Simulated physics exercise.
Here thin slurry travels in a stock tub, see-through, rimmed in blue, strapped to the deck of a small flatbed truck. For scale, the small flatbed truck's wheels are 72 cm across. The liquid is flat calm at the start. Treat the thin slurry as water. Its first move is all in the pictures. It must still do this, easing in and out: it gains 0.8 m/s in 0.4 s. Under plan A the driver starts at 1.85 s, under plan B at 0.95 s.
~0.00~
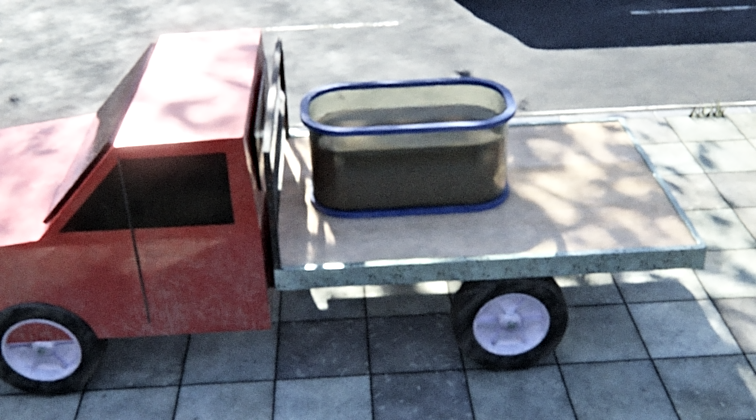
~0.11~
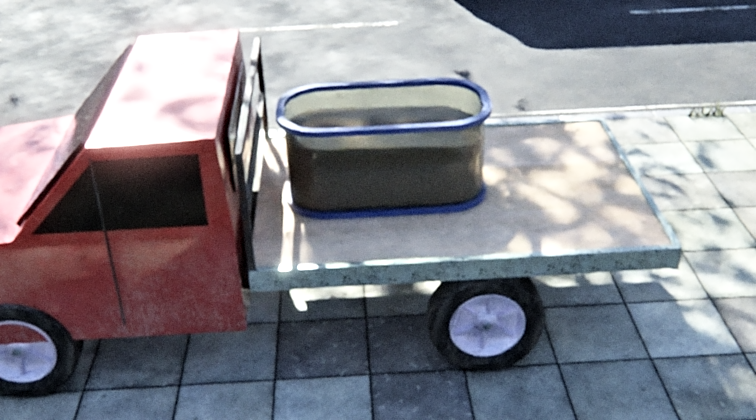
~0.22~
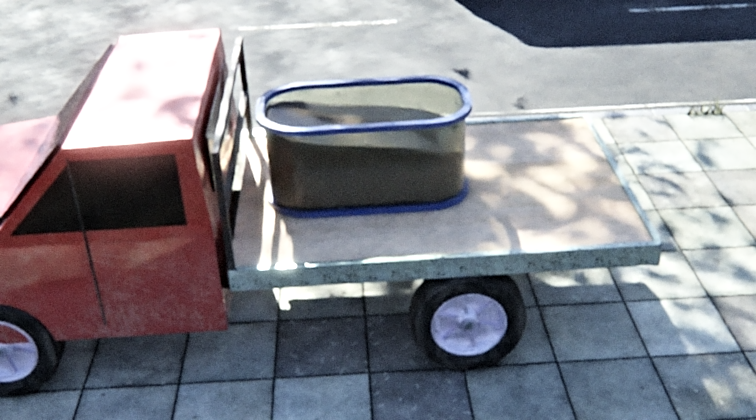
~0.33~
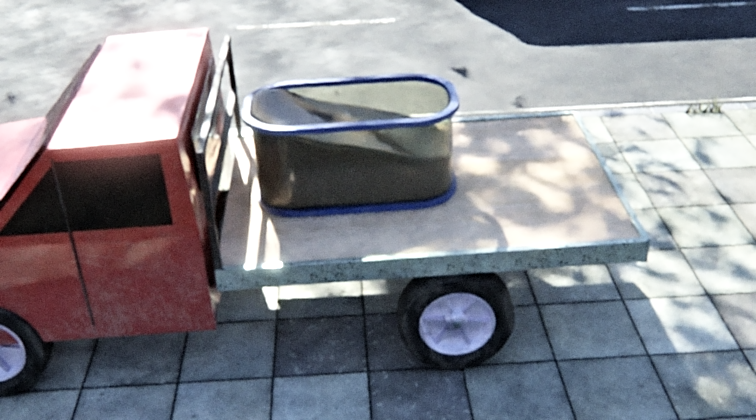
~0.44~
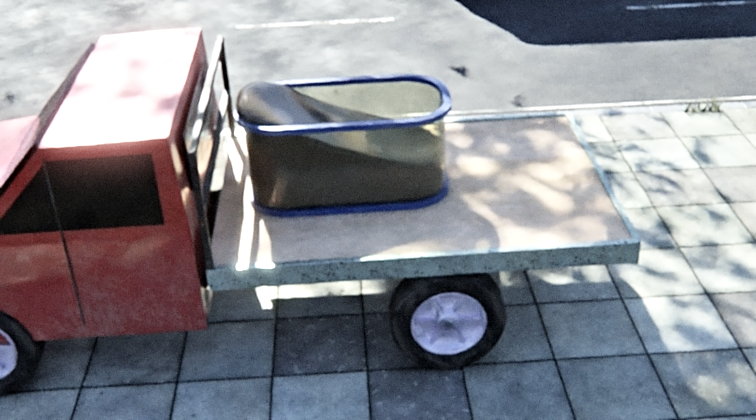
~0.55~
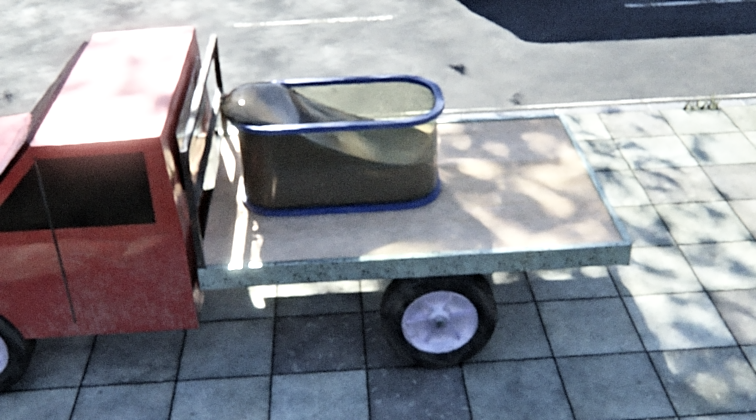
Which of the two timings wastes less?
The smaller loss comes with plan A.
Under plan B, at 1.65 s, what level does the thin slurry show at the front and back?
Front 22 cm, back 46 cm.
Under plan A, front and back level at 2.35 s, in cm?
About 28 cm in front and 60 cm behind.
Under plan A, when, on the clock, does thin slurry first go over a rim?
At about 0.8 s.
For plan A, At 2.35 s front 28 cm, middle 37 cm, back 61 cm above the floor; the loss stands at 3 per cent, over the front and the back.
For plan A, At 5.24 s the loss stands at 9 per cent, over the front and the back, 30 of 320 litres.
For plan B, At 1.65 s front 23 cm, middle 44 cm, back 47 cm above the floor; the loss stands at 7 per cent, over the back.
For plan B, At 4.34 s the loss stands at 12 per cent, over the back and the front, 39 of 320 litres.
